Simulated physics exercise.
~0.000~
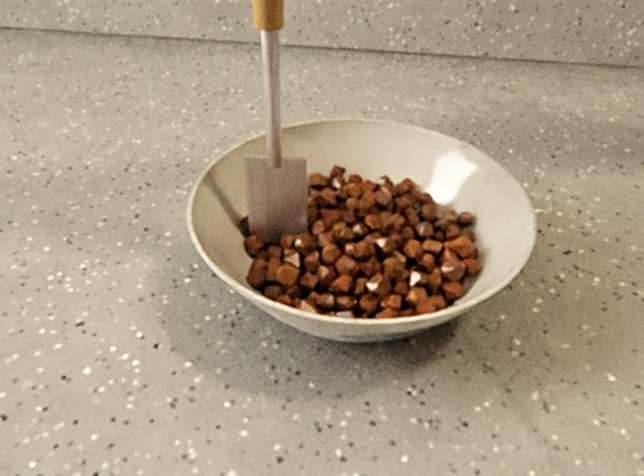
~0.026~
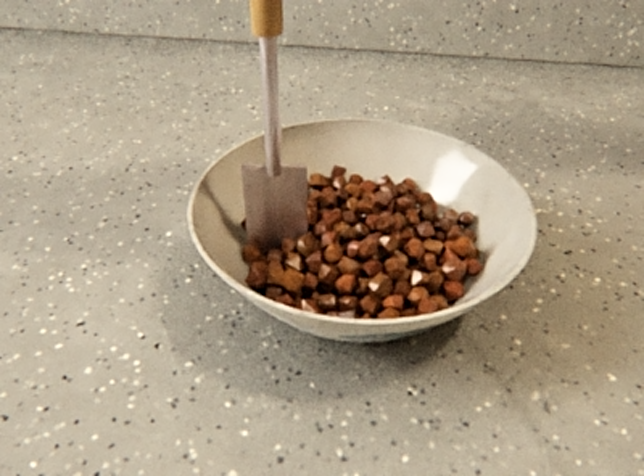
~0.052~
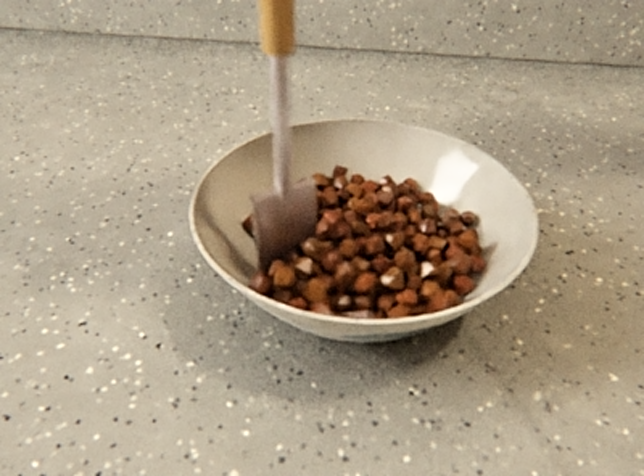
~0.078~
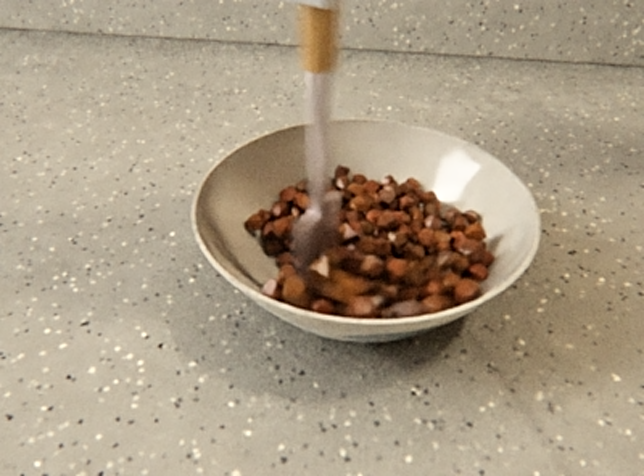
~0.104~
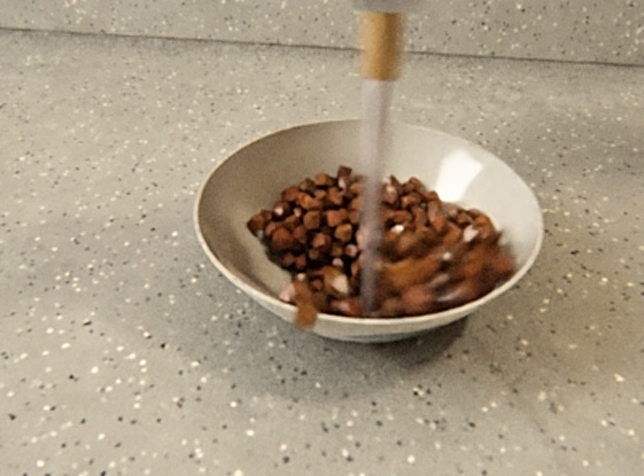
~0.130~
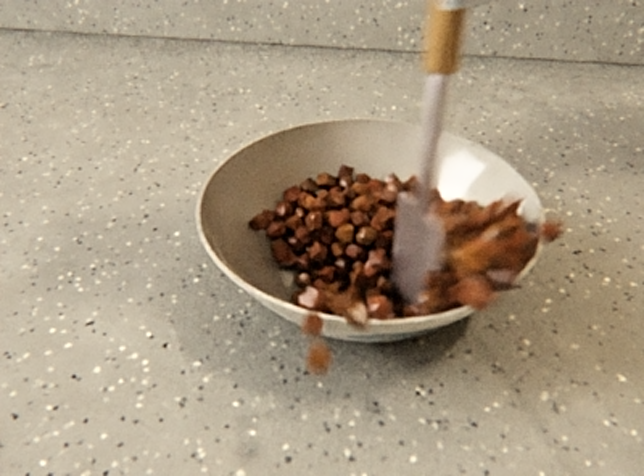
On a speckled grey countertop, seen from above at an angle by a still camera, a shallow off-white bowl sits near the centre. It holds a heap of reddish-brown pellets, with an upright flat grey paddle on a wooden-topped handle at its left side. The paddle eases forward, then sweeps quickly rightward through the near side, turning and pushing pellets up against the right wall as several fly over the rim.
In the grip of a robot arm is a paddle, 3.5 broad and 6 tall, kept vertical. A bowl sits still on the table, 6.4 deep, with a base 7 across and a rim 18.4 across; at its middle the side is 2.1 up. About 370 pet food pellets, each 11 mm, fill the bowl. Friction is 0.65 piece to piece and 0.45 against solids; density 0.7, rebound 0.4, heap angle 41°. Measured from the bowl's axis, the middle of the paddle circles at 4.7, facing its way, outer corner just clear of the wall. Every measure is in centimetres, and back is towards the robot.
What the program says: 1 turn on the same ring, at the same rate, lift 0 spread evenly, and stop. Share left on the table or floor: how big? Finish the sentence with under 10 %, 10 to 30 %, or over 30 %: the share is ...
The share is over 30 %.
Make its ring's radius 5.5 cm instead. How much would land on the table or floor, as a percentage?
Then some 25 percent.
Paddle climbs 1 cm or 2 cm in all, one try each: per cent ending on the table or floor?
Some 30 and some 20 per cent.
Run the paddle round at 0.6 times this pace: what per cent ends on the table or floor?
Roughly 15 per cent.
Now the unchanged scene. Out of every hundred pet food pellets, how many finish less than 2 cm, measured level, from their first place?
I'd say something near 25 percent.
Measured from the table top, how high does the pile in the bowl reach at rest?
It reaches some 6.0 cm above the table.
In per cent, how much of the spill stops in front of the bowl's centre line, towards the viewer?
Result: Roughly 30 %.
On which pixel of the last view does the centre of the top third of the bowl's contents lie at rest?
(313, 278).
After 0.20 s, 211° round, highest piece 12 above the table; 327 in the bowl, 44 in flight or on the tool.
After 0.28 s, 295° round, highest piece 12 above the table; 274 in the bowl, 10 on the table or floor, 87 in flight or on the tool.
After 0.51 s, 0° round, highest piece 6 above the table; 233 in the bowl, 138 on the table or floor.
After 1.21 s, 0° round, highest piece 6 above the table; 233 in the bowl, 138 on the table or floor.
In the end, 233 in the bowl, 138 on the table or floor. That is 37 % on the table or floor.
